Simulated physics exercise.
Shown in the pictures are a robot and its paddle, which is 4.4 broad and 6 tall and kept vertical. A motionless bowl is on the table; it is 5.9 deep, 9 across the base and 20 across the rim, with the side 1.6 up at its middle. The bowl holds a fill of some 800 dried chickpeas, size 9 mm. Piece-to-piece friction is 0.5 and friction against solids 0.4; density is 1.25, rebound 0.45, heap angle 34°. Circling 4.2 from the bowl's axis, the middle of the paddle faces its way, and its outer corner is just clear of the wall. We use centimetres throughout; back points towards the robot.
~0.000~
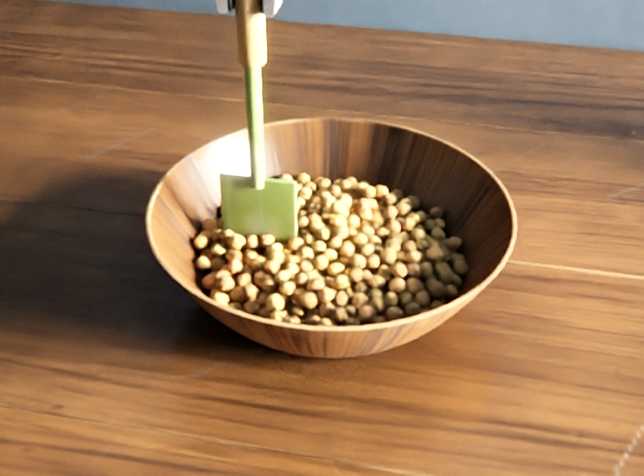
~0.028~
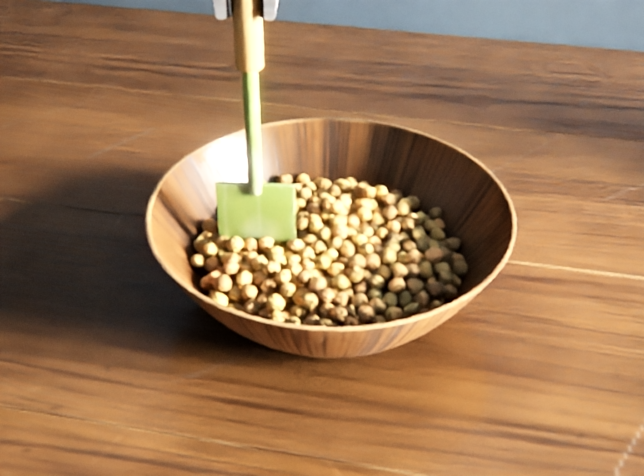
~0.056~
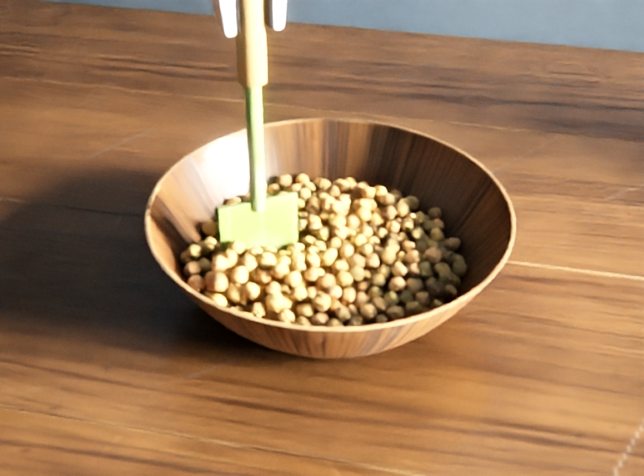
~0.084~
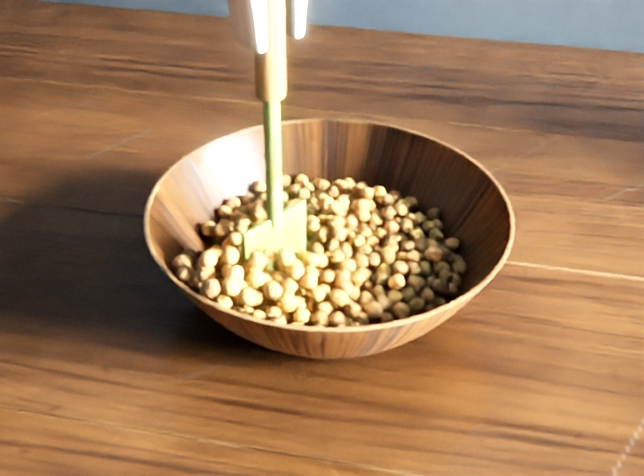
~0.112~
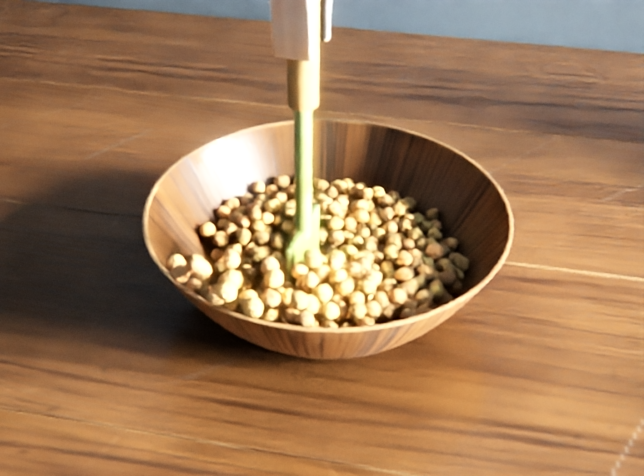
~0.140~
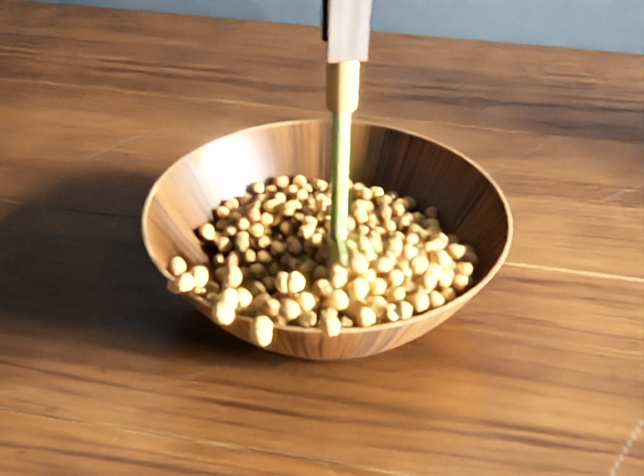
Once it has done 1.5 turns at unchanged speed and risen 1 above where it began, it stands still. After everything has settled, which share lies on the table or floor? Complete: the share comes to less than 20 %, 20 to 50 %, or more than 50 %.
The share comes to between 20 and 50 %.
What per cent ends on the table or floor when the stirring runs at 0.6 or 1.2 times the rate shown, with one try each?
5 % and 40 %.
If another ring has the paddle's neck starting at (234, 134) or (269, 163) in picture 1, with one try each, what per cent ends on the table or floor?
Roughly 25 % and 15 %.
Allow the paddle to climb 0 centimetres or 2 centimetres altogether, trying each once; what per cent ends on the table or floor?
Try one: Around 30 %; try two: Around 25 %.
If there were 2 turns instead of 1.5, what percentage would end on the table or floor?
30 %.
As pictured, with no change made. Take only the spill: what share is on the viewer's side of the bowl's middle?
Around 40 percent of it.
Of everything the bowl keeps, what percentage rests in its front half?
Roughly 45 per cent.
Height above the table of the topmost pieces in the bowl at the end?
5.5 cm, give or take.
After 0.32 s, 274° round, highest piece 9 above the table; 666 in the bowl, 66 on the table or floor, 72 in flight or on the tool.
After 0.51 s, 79° round, highest piece 9 above the table; 581 in the bowl, 196 on the table or floor, 27 in flight or on the tool.
After 0.80 s, 180° round, highest piece 6 above the table; 558 in the bowl, 246 on the table or floor.
After 1.50 s, 180° round, highest piece 5 above the table; 558 in the bowl, 246 on the table or floor.
At rest, 558 in the bowl, 246 on the table or floor. That is 31 % on the table or floor.
